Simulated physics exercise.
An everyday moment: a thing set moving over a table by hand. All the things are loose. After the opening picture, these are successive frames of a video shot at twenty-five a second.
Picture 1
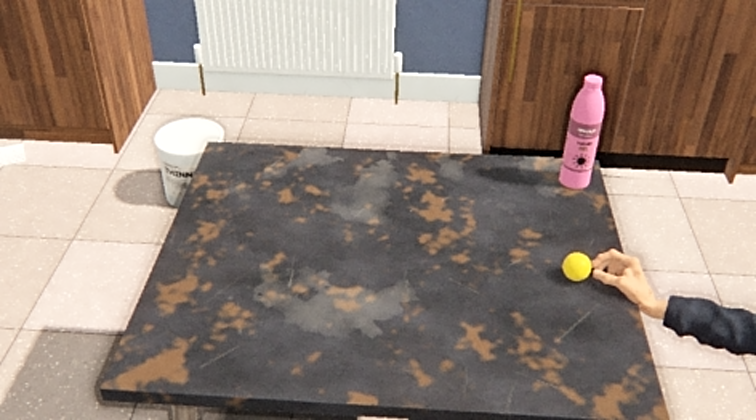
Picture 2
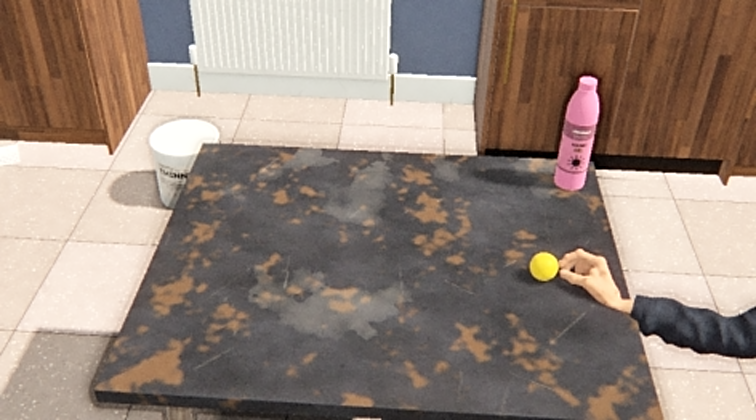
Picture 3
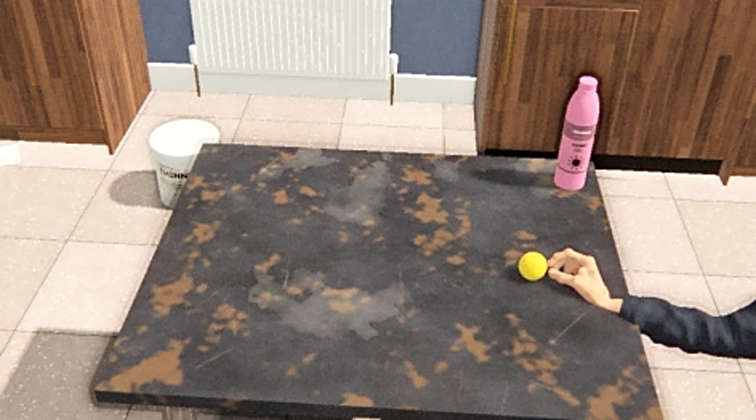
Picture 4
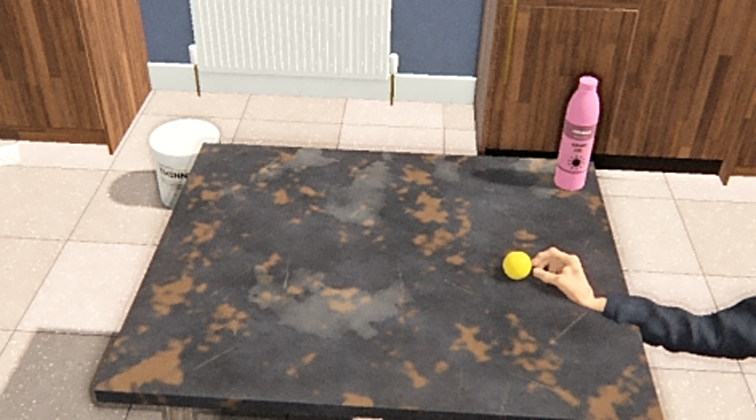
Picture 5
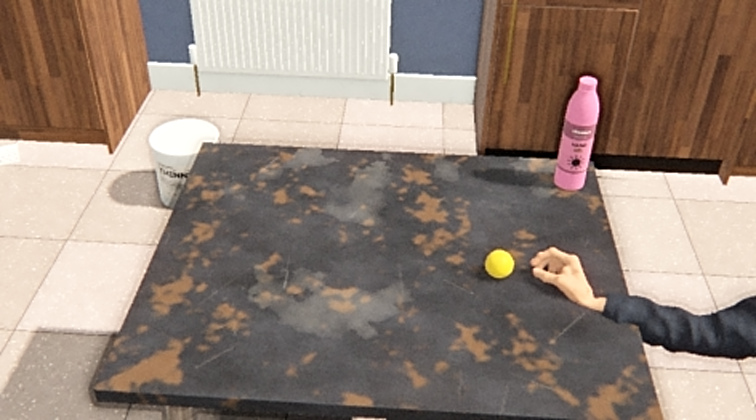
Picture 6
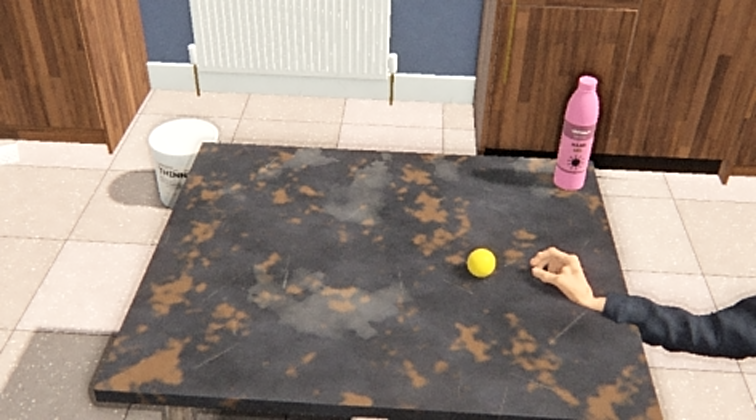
On a dark, rust-speckled table in a kitchen, a hand moved a small yellow lemon to the left, then let go and stayed back while the lemon kept moving left across the surface.
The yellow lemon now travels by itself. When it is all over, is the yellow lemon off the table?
The yellow lemon falls off the table.
Then, 0.40 s on from there, yellow lemon shifted well along near (319, 254).
Then, 1.00 s on from there, yellow lemon now off the table.
In the end, off the table, yellow lemon.
